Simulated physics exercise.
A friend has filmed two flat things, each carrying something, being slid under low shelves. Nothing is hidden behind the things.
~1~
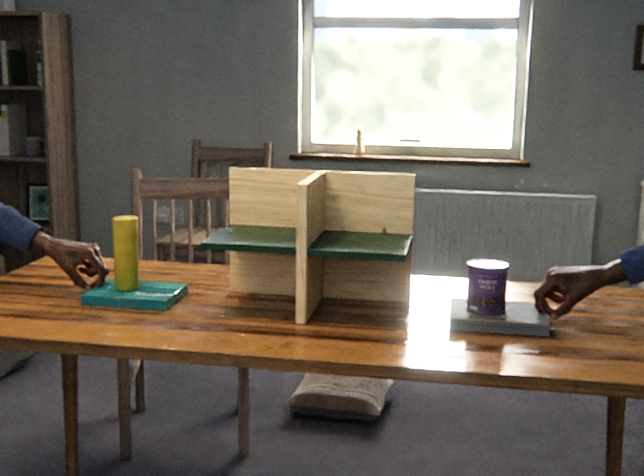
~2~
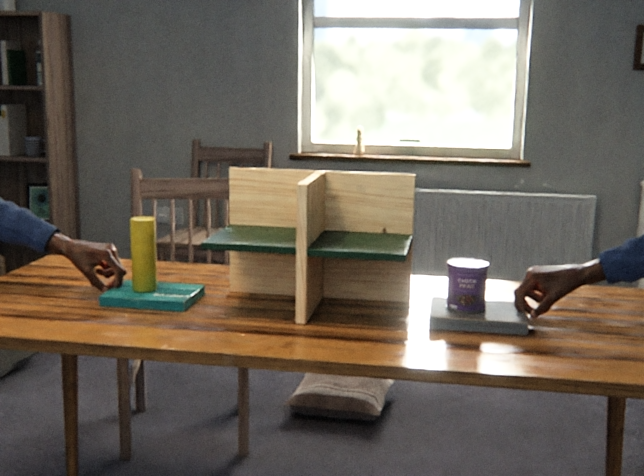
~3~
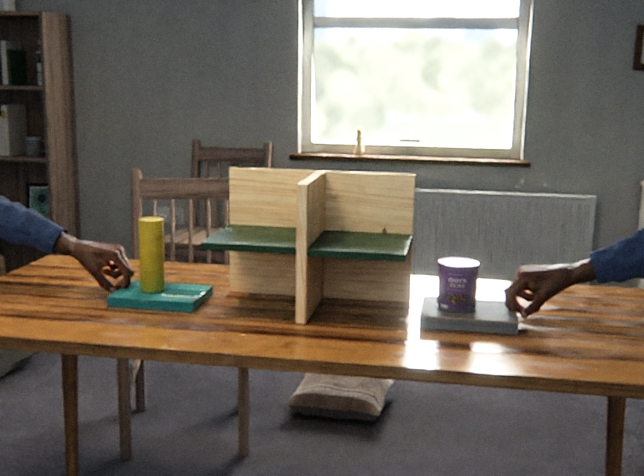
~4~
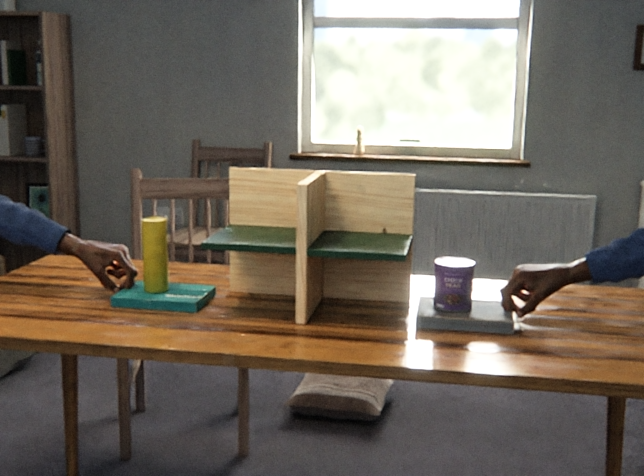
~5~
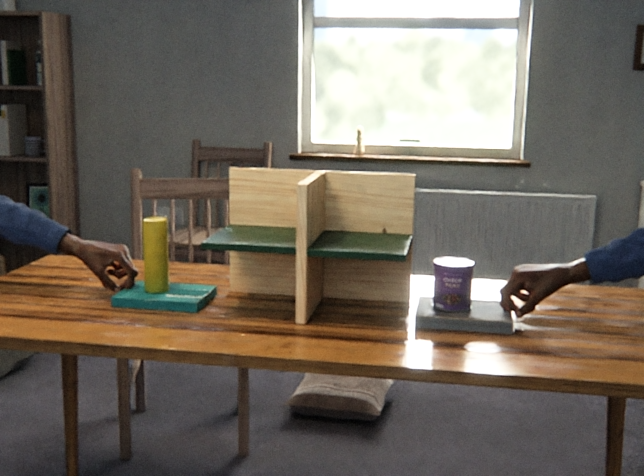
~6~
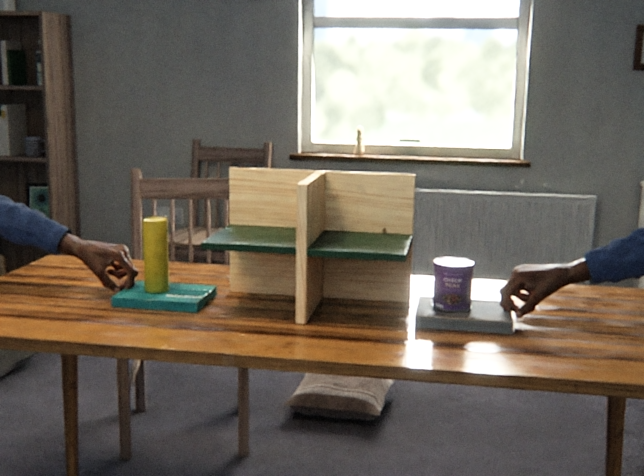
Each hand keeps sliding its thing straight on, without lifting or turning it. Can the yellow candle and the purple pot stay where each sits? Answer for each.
As it turns out, the yellow candle is knocked back; the purple pot passes below.
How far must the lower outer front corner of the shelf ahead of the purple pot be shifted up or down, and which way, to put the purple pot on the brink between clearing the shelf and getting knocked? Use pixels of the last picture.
Roughly 8 pixels down.
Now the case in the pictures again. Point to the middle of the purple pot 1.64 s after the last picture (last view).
Around (393, 281).
Then, 1.64 s later than the last frame, yellow candle tilted by 15° near (208, 256); purple pot riding along near (393, 281).
When it is over, the yellow candle strikes the shelf, near (187, 285); the purple pot clears the shelf, near (352, 279).
